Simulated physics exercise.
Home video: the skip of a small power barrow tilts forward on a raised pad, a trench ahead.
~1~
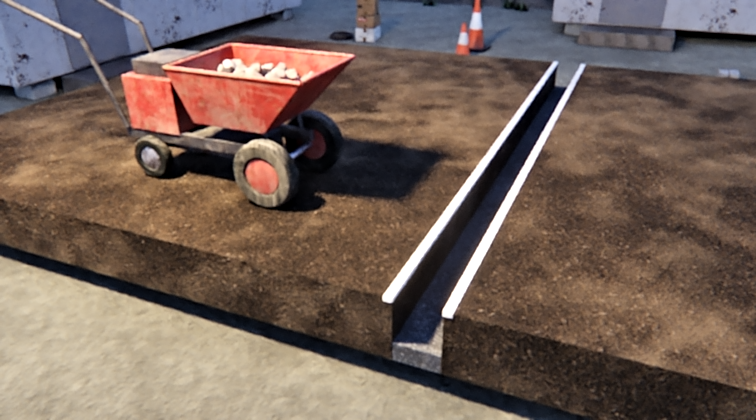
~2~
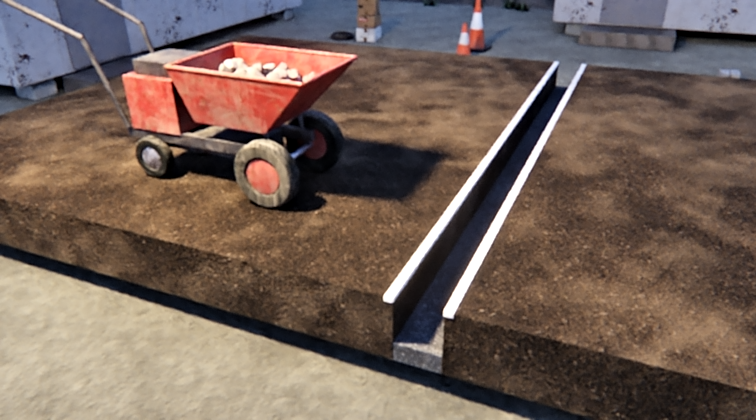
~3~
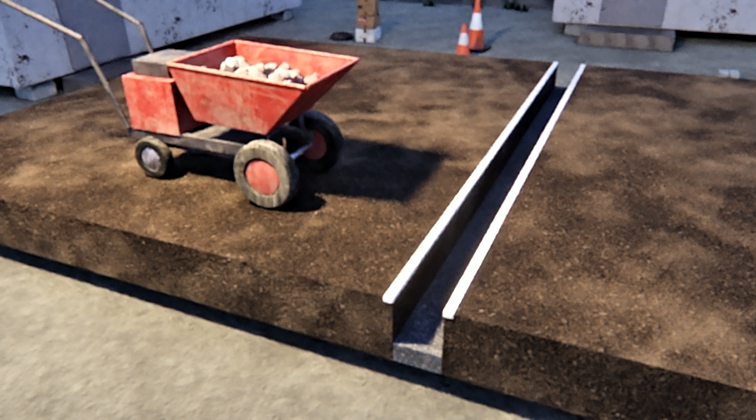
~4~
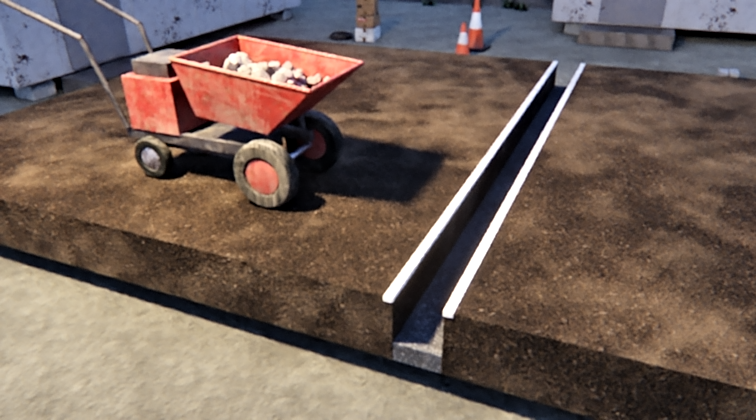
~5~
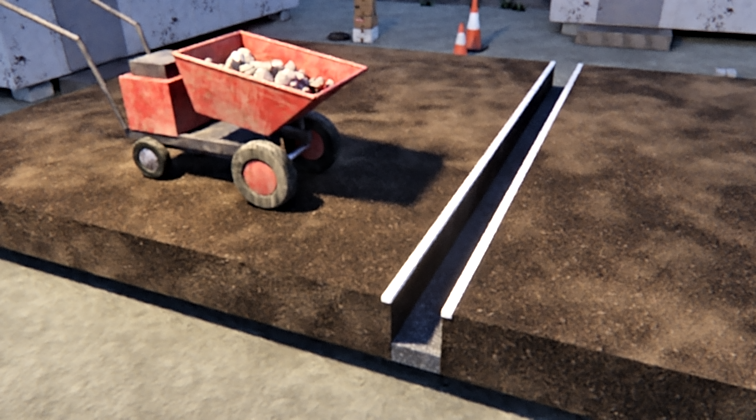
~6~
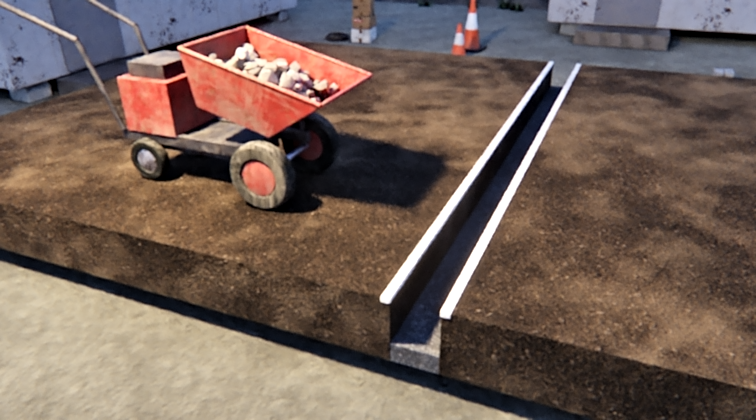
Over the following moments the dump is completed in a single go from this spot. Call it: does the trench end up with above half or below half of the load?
It ends up with below half.
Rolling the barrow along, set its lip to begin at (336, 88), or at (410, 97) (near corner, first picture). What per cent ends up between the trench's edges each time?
50 % and 0 %.
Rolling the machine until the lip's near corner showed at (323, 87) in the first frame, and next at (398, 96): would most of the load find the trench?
A minority / a minority.
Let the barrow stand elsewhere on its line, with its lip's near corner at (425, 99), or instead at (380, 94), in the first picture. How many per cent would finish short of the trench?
The first position yields around 0 per cent; the second yields around 0 per cent.
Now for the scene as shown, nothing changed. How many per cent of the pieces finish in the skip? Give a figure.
Around 40 %.
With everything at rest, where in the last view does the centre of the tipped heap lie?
About pixel (421, 206).
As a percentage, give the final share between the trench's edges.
Result: Near 15 %.
Shortly afterwards, skip tipped steeply; the whole lot in the skip.
Next, skip tipped steeply; the bulk in the skip; a little short of the trench.
Some moments later, skip tipped right over; near a third in the skip; near half short of the trench; a little in or heaped over the trench.
In the end, skip tipped right over; near a third in the skip; near half short of the trench; a little in or heaped over the trench; none at all beyond it.
